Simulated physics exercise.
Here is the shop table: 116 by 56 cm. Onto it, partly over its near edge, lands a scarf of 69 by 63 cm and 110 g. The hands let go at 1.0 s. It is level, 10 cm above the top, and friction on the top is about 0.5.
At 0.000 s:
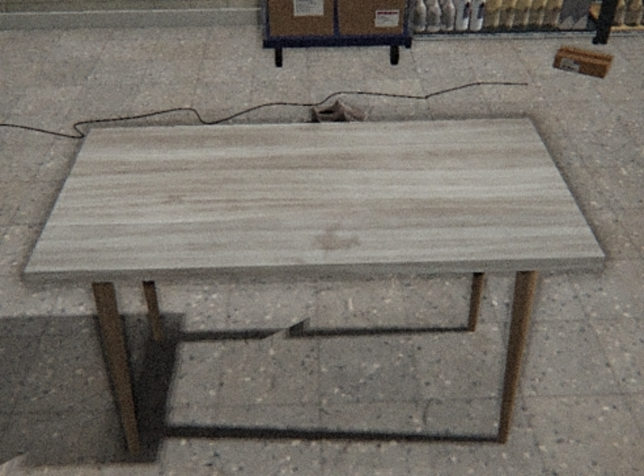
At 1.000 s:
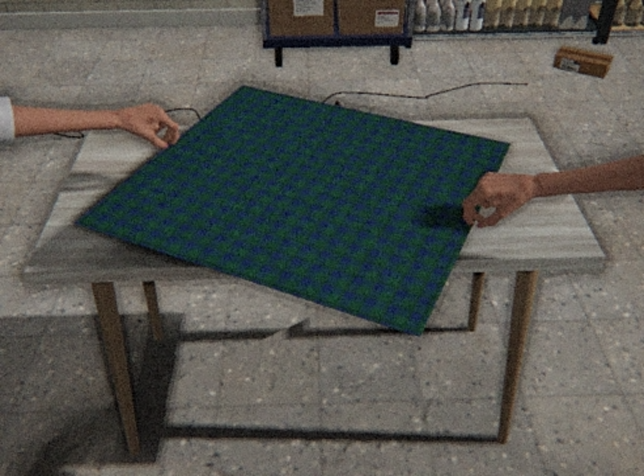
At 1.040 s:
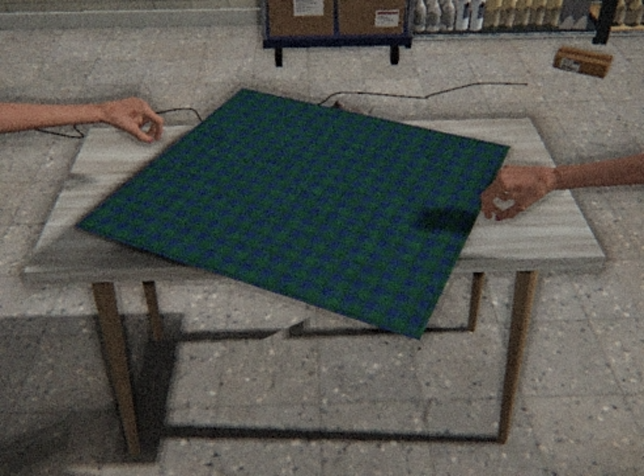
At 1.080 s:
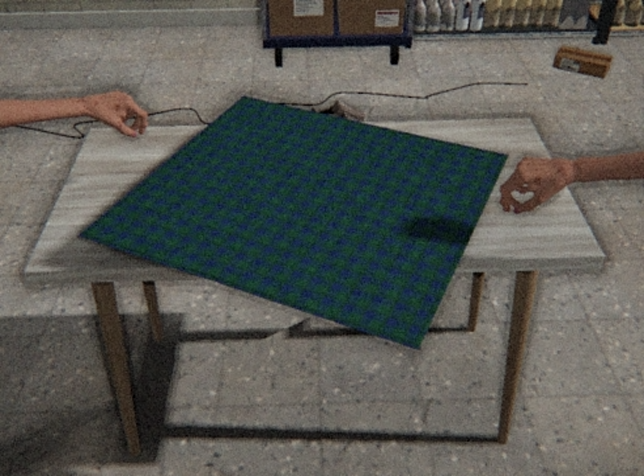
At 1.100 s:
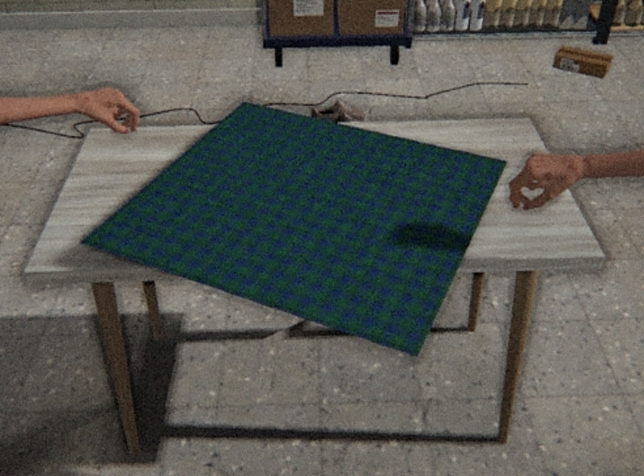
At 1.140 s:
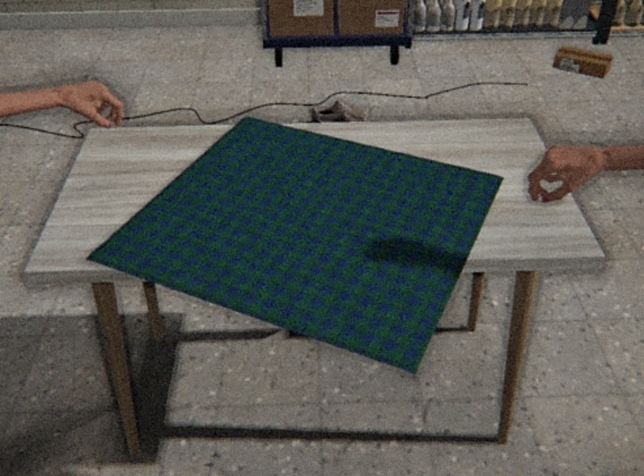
On a shop table, two hands letting go of a green and blue checked scarf, which slides slightly toward the near edge.
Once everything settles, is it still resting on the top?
Holds on.
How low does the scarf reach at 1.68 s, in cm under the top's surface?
28 cm, approximately.
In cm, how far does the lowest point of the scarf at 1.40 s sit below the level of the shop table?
It hangs about 22 cm below the top.
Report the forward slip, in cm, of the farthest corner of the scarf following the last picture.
Forward creep to rest: Approx. 1 cm.
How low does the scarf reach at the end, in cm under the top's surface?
28 cm or so.
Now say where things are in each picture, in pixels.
The bare shop table, in the first picture.
Scarf corners (75, 224) (242, 85) (511, 144) (420, 337), in the second picture.
Scarf corners (76, 227) (242, 88), in the third picture.
Scarf corners (78, 236) (243, 96), in the fourth picture.
Scarf corners (81, 243) (244, 102), in the fifth picture.
Scarf corners (86, 260) (245, 117) (504, 178) (415, 375), in the sixth picture.
By 1.4 s, 75 % of the scarf is still over the top.
By 1.7 s, 75 % of the scarf is still over the top.
By 1.9 s, 75 % of the scarf is still over the top.
By 2.2 s, 75 % of the scarf is still over the top.
By 4.4 s, 75 % of the scarf is still over the top.
